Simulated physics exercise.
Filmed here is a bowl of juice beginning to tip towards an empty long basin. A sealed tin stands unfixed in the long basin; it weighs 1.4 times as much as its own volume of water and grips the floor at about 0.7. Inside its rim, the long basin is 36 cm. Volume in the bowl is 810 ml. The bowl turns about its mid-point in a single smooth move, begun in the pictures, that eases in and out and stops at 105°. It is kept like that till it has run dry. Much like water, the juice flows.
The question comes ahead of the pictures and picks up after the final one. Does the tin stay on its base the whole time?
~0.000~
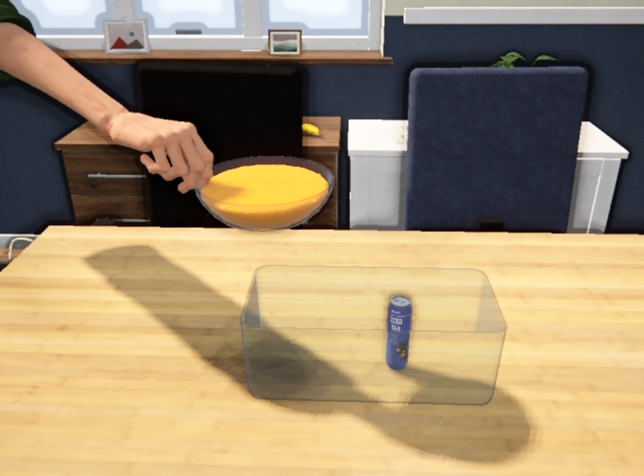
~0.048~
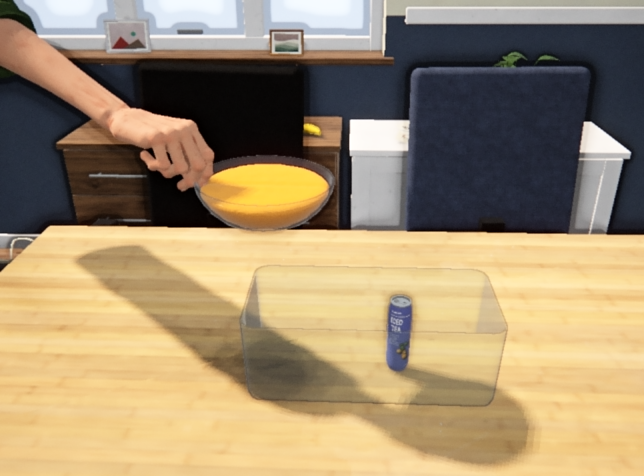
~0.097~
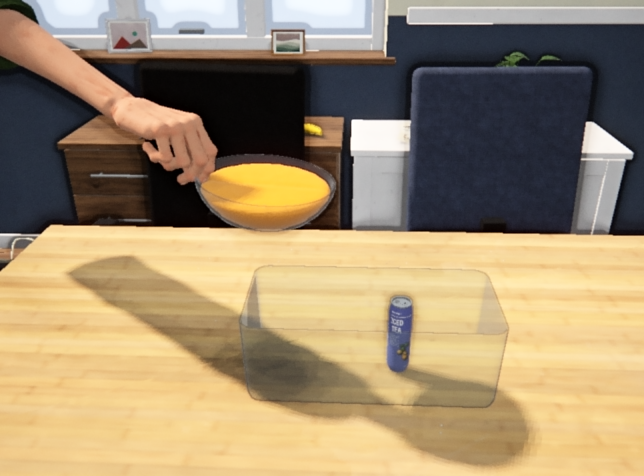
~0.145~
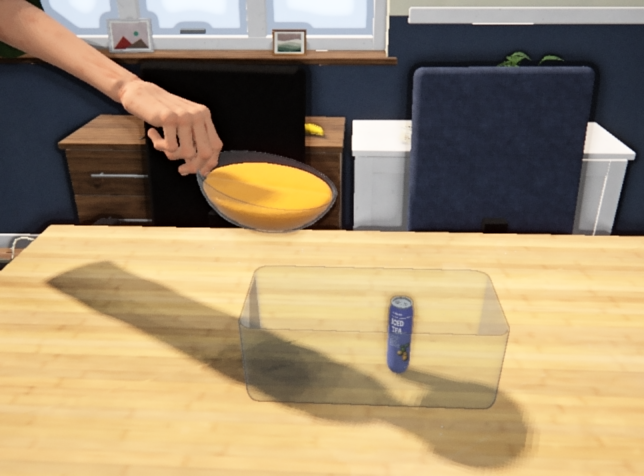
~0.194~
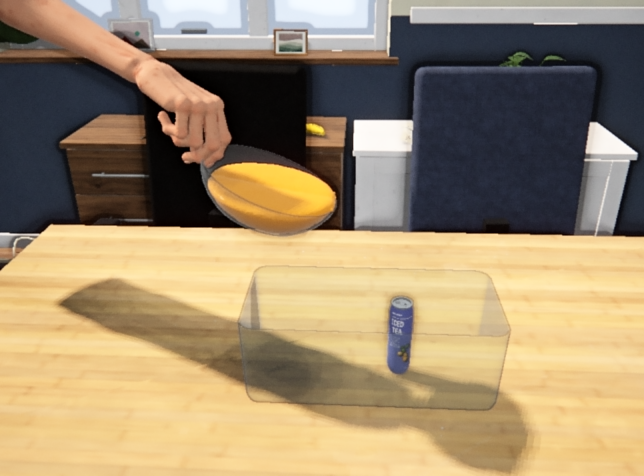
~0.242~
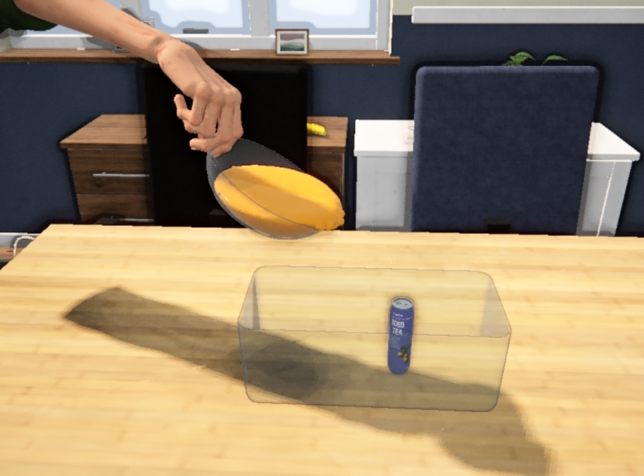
No, it tips over.
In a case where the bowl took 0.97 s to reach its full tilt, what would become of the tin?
Result: Tin upright.
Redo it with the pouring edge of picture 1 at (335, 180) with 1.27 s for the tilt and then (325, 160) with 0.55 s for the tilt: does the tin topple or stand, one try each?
Try 1: Still standing; try 2: Tipped over.
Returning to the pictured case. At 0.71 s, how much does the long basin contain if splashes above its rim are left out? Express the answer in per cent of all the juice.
It works out near 98 per cent.
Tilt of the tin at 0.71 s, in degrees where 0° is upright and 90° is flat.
Tilt: Around 5°.
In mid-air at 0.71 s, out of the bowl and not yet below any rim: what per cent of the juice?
Something like 2 per cent of the total.
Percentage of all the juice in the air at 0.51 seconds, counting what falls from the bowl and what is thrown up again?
Close to 26 per cent, I'd say.
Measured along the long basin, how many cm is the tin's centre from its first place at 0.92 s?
Centre to centre, close to 1 cm.
Then, 0.51 s in, the tilt is 95° and 1 per cent is still to pour; the tin stands where it began.
Then, 0.71 s in, the tilt is 105° and 0 per cent is still to pour; the tin leans 5°.
Then, 0.92 s in, the tilt is 105° and 0 per cent is still to pour; the tin leans 18°.
Then, 1.14 s in, the tilt is 105° and 0 per cent is still to pour; the tin lies on its side.
Finally, the tin lies on its side.
